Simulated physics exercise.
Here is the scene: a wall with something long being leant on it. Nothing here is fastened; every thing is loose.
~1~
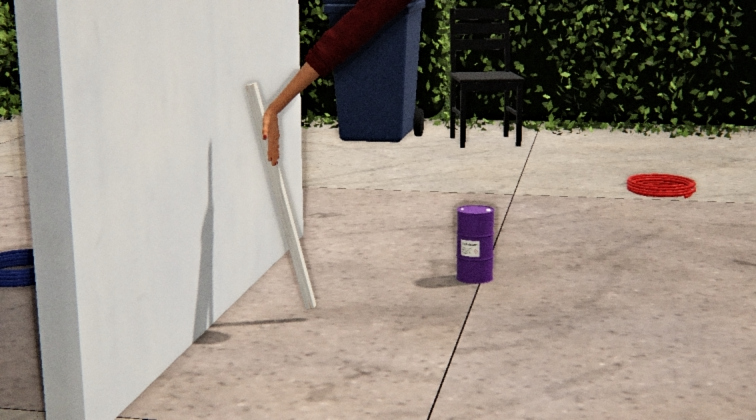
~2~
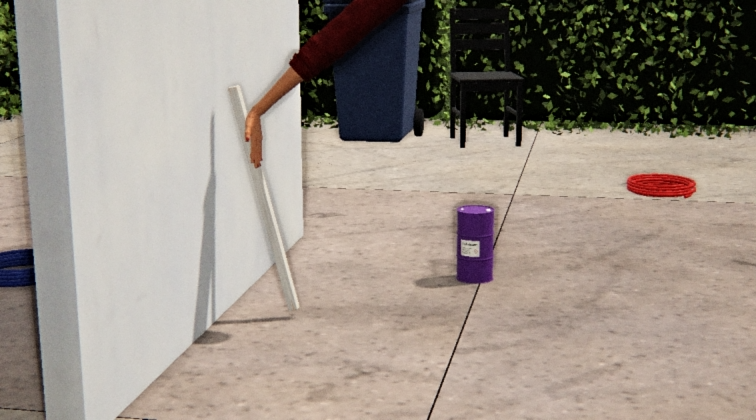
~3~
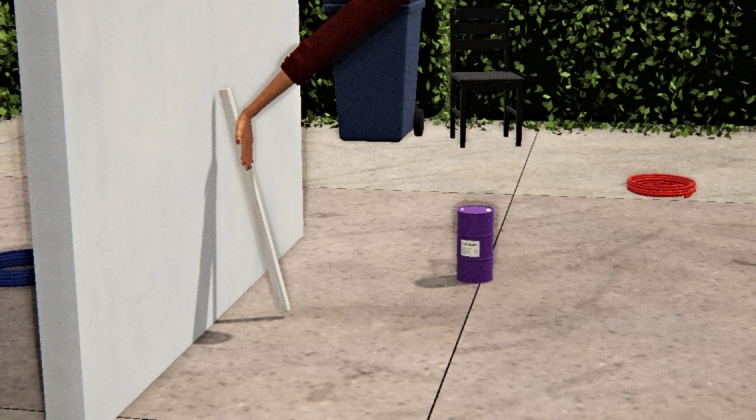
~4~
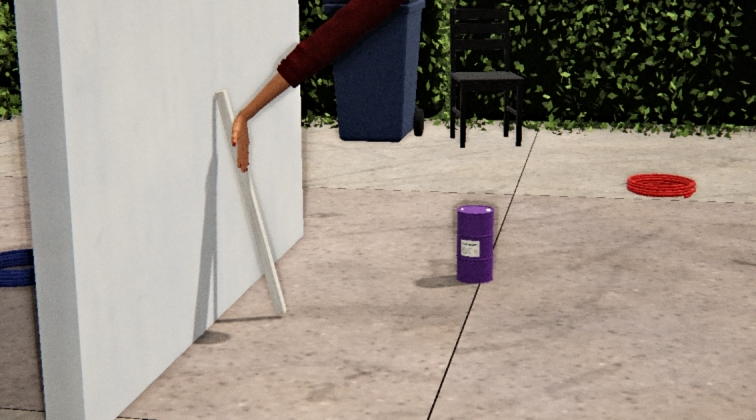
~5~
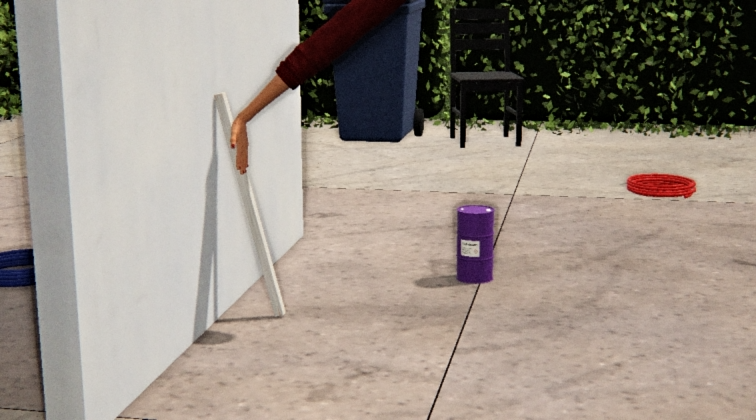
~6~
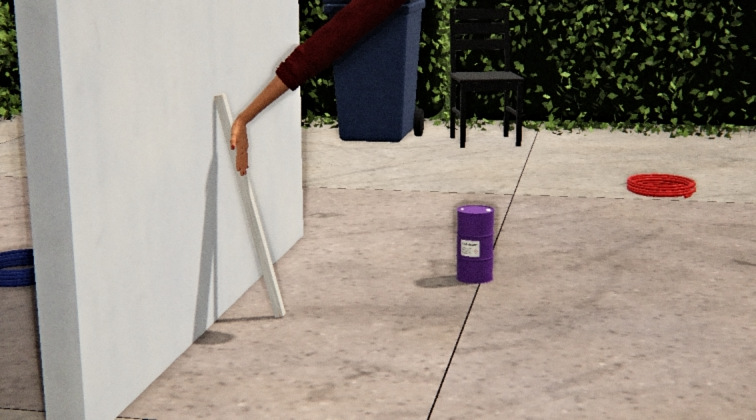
At the start, a hand in a dark red sleeve holds a white pole upright at a slant beside a pale wall, with a purple canister standing to the right. The hand moves the pole a short way left until it leans on the wall, then stays on it, nearly still.
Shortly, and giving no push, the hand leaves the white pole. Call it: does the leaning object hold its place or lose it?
It holds its place.
Then, 0.40 s on from there, no change.
Then, 0.90 s on from there, white pole resting near (250, 207).
In the end, both unmoved. At the end, from the last picture's camera, white pole near (250, 207). The pole stays up.
